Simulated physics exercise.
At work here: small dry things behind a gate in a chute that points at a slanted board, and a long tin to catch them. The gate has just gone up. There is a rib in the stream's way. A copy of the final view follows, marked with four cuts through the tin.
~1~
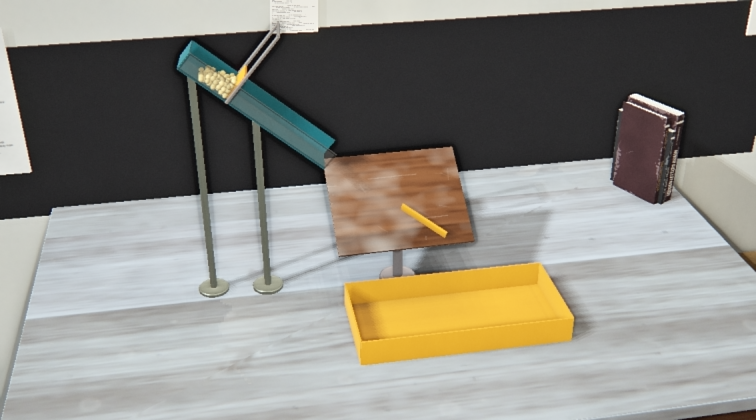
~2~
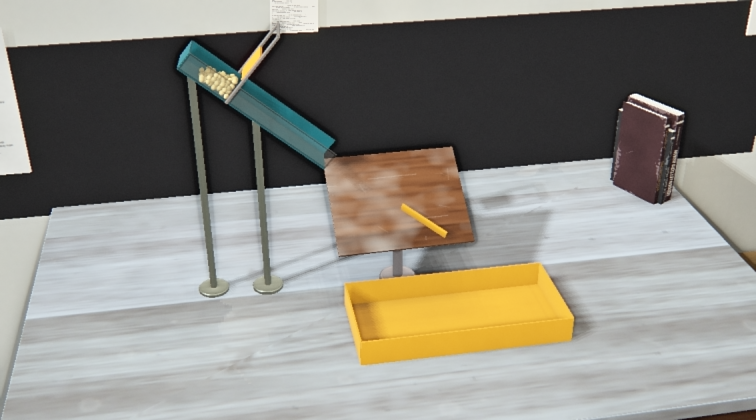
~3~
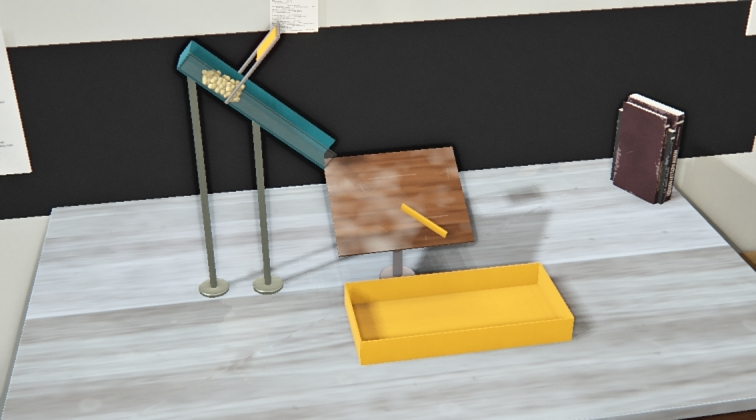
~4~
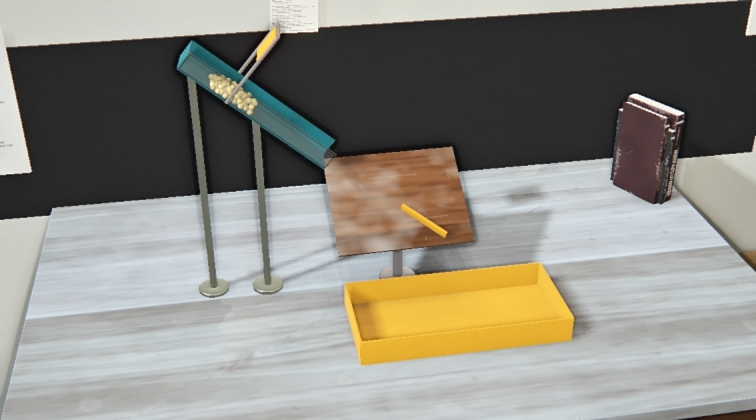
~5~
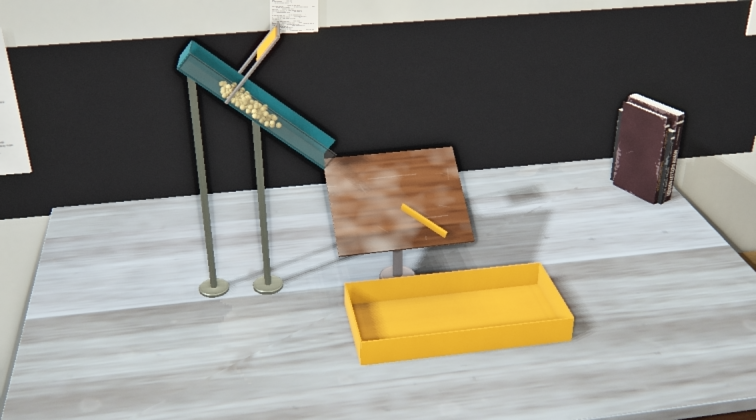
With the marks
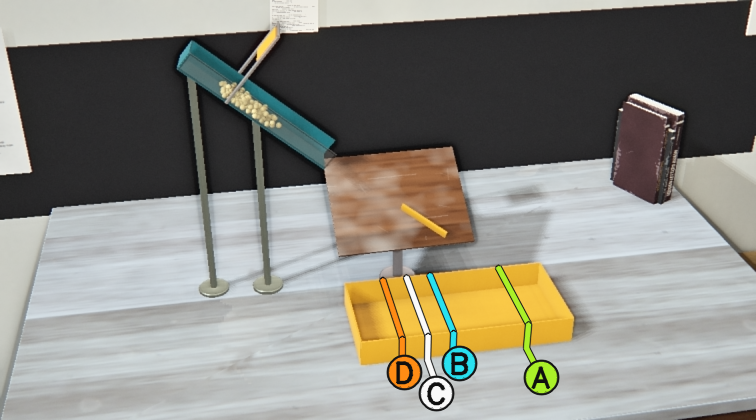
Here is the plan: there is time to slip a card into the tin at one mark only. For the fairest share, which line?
It is B.
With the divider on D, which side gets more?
Right.
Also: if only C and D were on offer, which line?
That is line C.
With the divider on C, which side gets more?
The right side.
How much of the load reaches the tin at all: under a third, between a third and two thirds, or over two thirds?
About that: Over two thirds.
On the marked copy, line A crosses the front rim at (528, 323); line B crosses the front rim at (453, 332); line C crosses the front rim at (427, 335); line D crosses the front rim at (402, 338).
Choosing A, of what is caught, almost all on the left of the divider, just a few on the right.
Choosing B, of what is caught, roughly half on the left of the divider, roughly half on the right.
Choosing C, of what is caught, roughly a quarter on the left of the divider, the larger part on the right.
Choosing D, of what is caught, just a few on the left of the divider, almost all on the right.
